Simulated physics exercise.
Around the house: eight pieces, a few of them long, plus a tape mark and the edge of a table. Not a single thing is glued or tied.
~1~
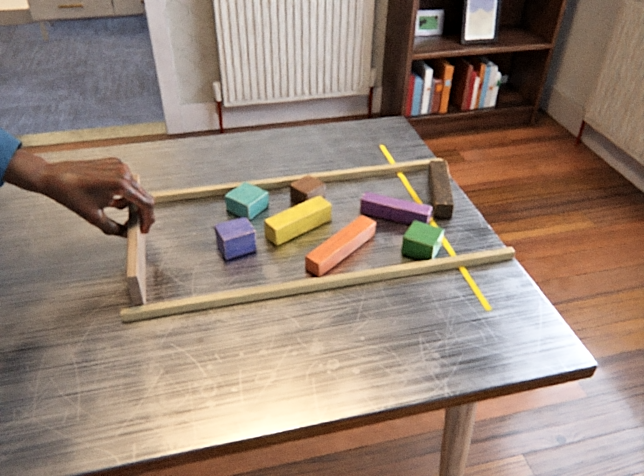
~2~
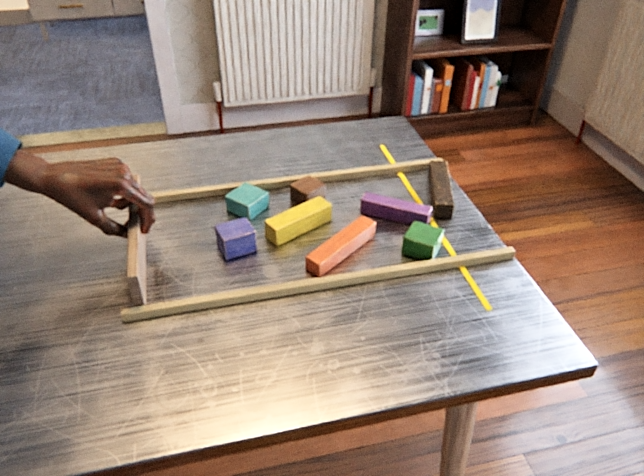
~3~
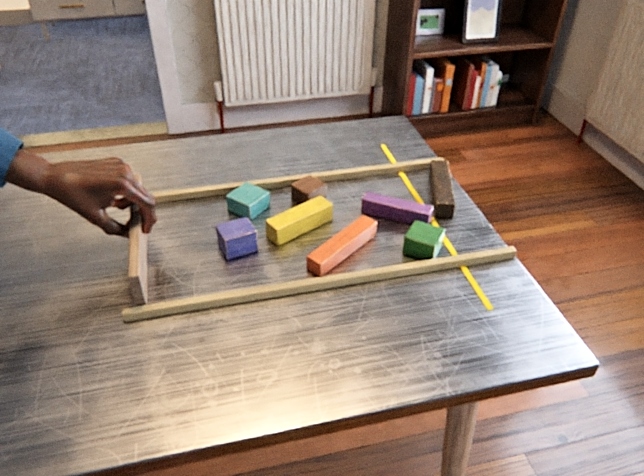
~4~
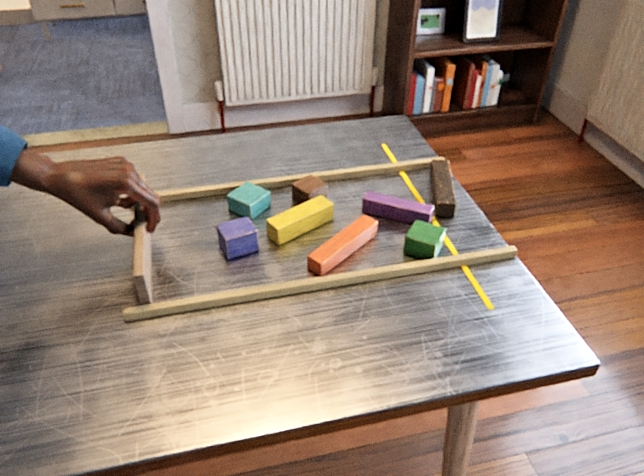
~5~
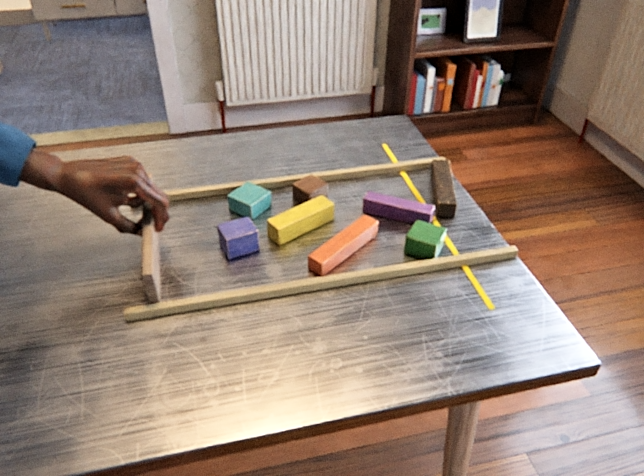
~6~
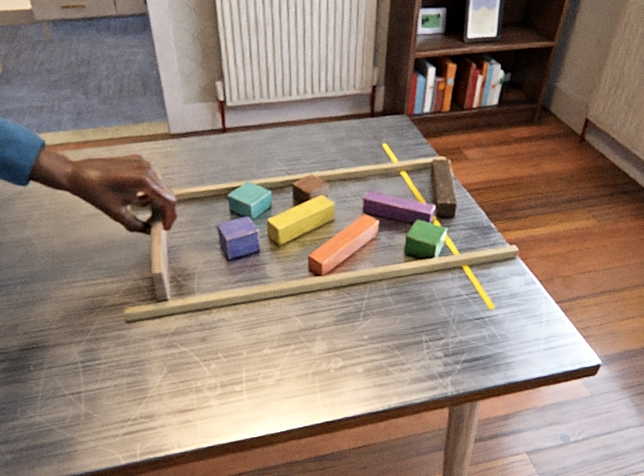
A hand slides a small upright board slightly right between two rails toward still, colored blocks.
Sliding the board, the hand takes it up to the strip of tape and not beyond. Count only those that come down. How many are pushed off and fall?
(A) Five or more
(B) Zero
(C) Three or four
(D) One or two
Answer: D.
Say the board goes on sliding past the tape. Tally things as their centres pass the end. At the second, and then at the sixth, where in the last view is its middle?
The middle is near (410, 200) first and near (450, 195) after.
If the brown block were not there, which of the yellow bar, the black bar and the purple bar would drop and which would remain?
I'd say the yellow bar stays where it is, the black bar ends up down, and the purple bar ends up down.
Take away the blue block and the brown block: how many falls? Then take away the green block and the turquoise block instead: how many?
Try one: 2; try two: 2.
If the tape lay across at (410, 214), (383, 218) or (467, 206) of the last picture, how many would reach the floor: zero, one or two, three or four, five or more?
So, tape by tape, it's either one or two, then no fall at all, then five or more.
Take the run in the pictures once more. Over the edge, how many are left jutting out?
The tally is 4.
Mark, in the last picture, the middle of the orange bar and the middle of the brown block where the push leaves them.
Final centres, first then second: (476, 225), (448, 169).
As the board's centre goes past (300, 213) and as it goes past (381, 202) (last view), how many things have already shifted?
By then 5, and later 8.
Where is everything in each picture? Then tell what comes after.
Black bar (440, 188); green block (422, 241); purple bar (395, 210); board (137, 236); tape (425, 213), in the first frame.
Green block (423, 242); orange bar (342, 245), in the second frame.
Purple bar (397, 209); turquoise block (248, 201), in the third frame.
Black bar (442, 187); yellow bar (301, 219), in the fourth frame.
Green block (425, 241); blue block (239, 237), in the fifth frame.
Black bar (443, 187); green block (425, 240); purple bar (398, 209); board (159, 233); tape (428, 211), in the sixth frame.
Soon after, none off yet; black bar at rest near (443, 187); green block at rest near (425, 240); purple bar at rest near (398, 209).
Then, none off yet; black bar at rest near (443, 187); green block at rest near (425, 240); purple bar moved a little near (429, 211).
At rest, the number that fall off is one or two; fallen, purple bar and black bar.
